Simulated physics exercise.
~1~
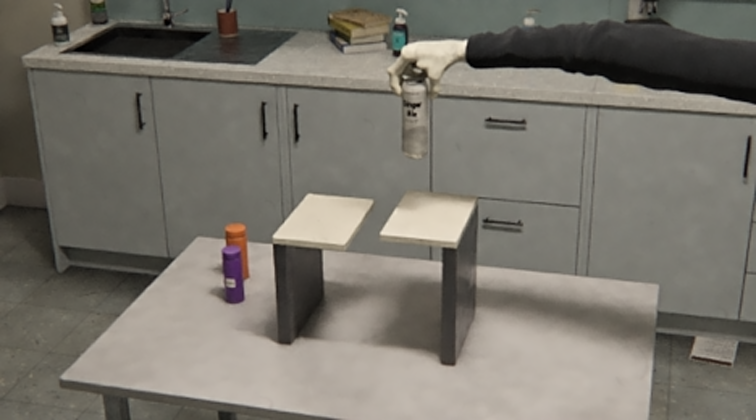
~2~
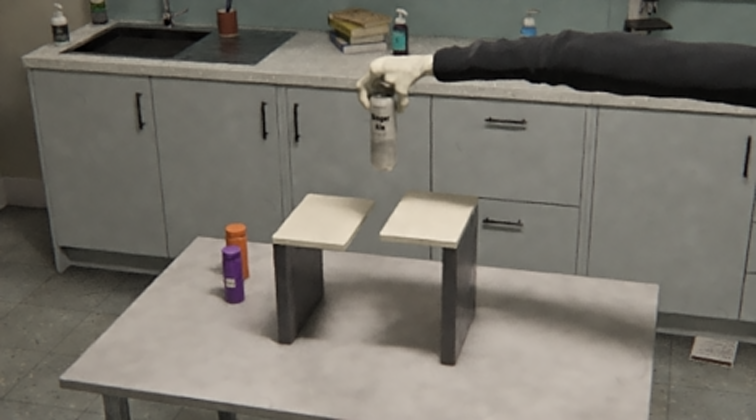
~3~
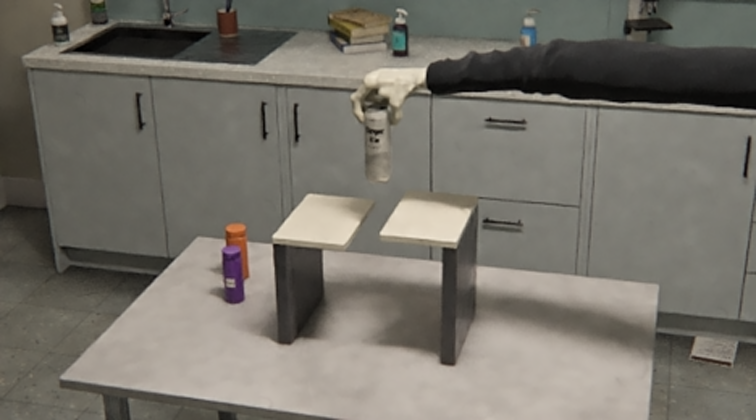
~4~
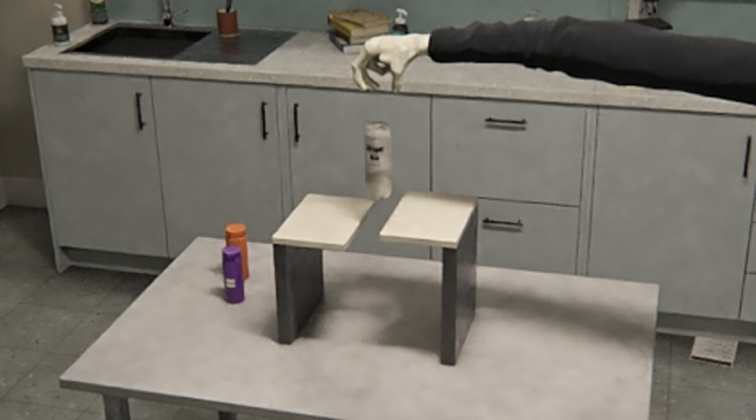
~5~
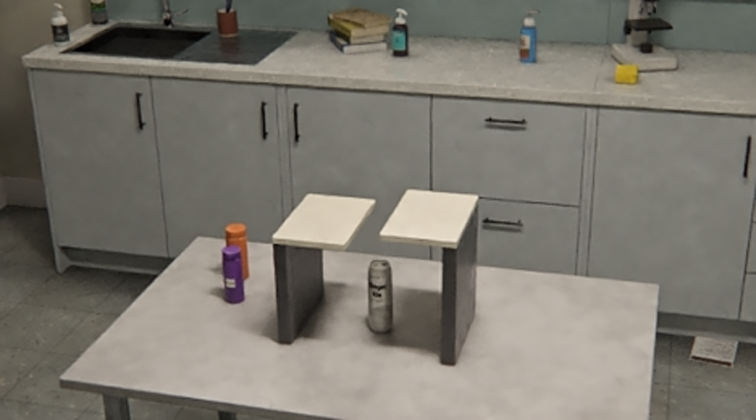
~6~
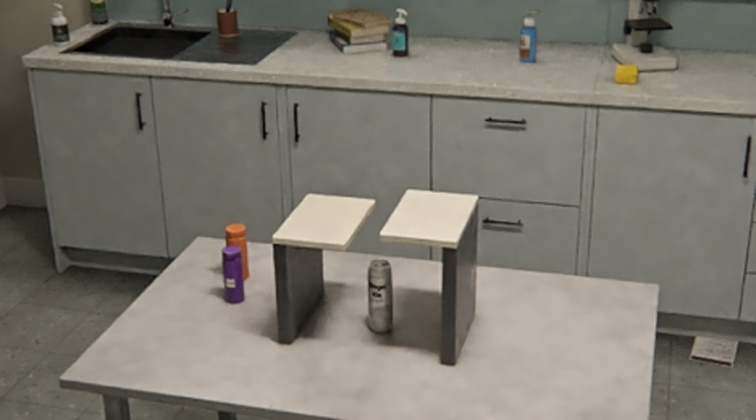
In a room with gray cabinets, a gloved hand carries a white can leftward over the slot between two raised ledges, lowers it slightly and lets go; the can drops through the gap and ends upright on the table, near the unmoved orange and purple shakers.
